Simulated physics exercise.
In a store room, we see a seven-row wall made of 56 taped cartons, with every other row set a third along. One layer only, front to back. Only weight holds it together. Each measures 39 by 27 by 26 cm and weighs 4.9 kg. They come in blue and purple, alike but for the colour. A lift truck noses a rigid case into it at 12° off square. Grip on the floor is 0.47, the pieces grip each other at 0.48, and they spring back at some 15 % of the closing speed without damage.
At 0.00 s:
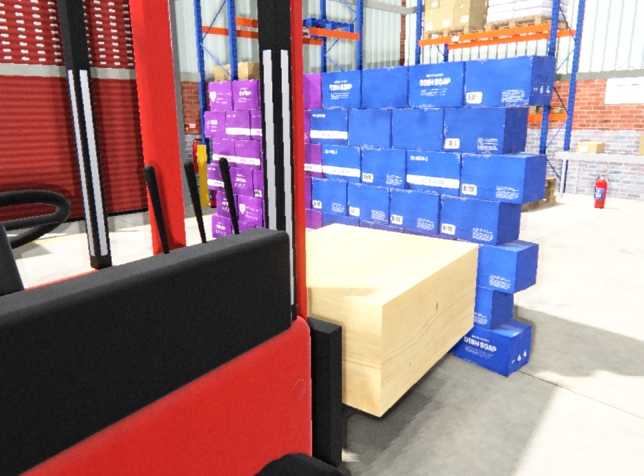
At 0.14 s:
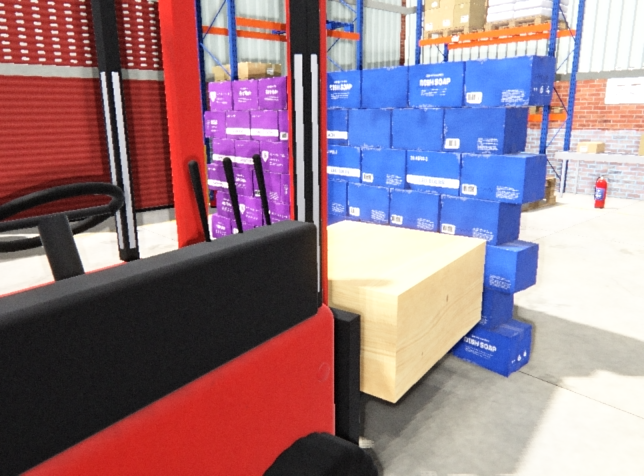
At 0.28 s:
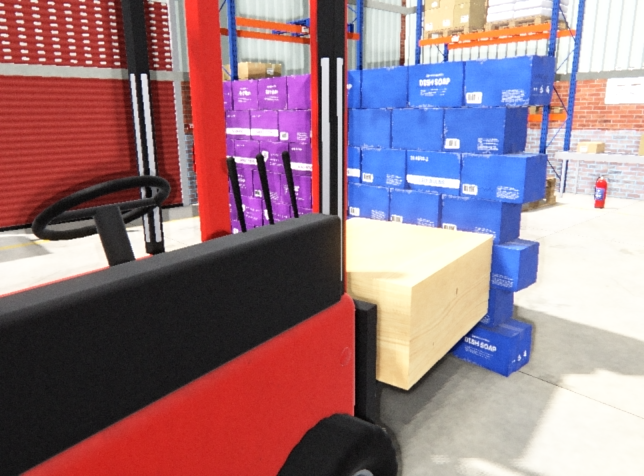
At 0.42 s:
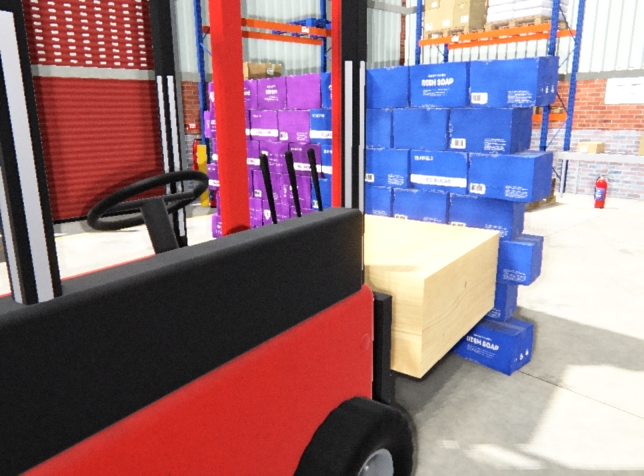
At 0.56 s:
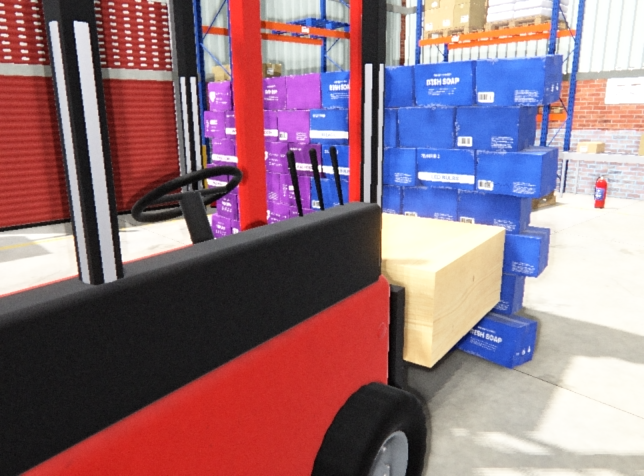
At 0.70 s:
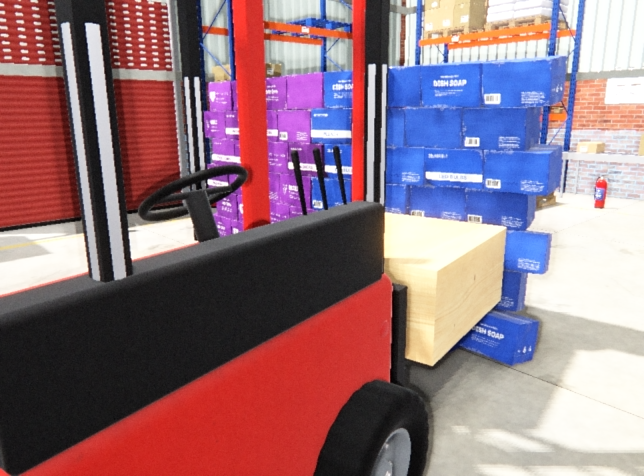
In a warehouse, a red forklift carrying a pale wooden block moves toward a stacked wall of blue and purple boxes. The block meets the blue section and presses in, shoving several boxes back and slightly askew, and by the end some of them lean while the wall still stands.
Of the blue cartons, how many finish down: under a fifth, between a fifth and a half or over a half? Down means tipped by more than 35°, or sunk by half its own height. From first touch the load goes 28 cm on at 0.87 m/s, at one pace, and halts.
It comes to over a half.
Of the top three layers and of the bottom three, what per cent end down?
From the top 50, from the bottom 20 per cent.
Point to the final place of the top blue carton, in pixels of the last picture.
Near (489, 234).
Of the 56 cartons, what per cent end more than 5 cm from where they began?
40 per cent.
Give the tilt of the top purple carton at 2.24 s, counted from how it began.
Roughly 0°.
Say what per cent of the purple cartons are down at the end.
Ending so: Purple 0 per cent.
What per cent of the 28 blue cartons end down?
Roughly 70 per cent of them.
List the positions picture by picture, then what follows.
In the first frame (pixels give the middle of a visible side), load (470, 283) 22 cm short of touching; top blue carton (383, 88); top purple carton (220, 97); none has stirred.
Load (478, 277) 10 cm short of touching; top blue carton (383, 88), in the second frame.
Load (485, 272) 26 mm in; top blue carton (383, 88); one has shifted, in the third frame.
Load (492, 266) 15 cm in; top blue carton (383, 88); steepest lean 4°, the carton at (499, 178); movement in 13 of them, in the fourth frame.
Load (498, 262) 27 cm in; top blue carton (386, 88) 6° from how it stood; steepest lean 8°, the carton at (519, 292); movement in 19 of them, in the fifth frame.
Load (499, 261) 28 cm in, stopped; top blue carton (394, 88) 6° from how it stood; top purple carton (219, 97); steepest lean 13°, the carton at (523, 291); movement in 23 of them, in the sixth frame.
After 1.18 s, 4 of the 28 blue cartons down (4 of 56 in all colours); top blue carton 6° from how it stood.
After 1.68 s, 13 of the 28 blue cartons down (13 of 56 in all colours); top blue carton 39° from how it stood, 16 cm lower.
After 2.24 s, 20 of the 28 blue cartons down (21 of 56 in all colours); top blue carton on its side.
In the end (3.7 s), 20 of the 28 blue cartons down (21 of 56 in all colours); top blue carton on its side; top purple carton unmoved. That is 71 per cent. From the last view, middles, top blue carton near (489, 234), top purple carton near (232, 97).
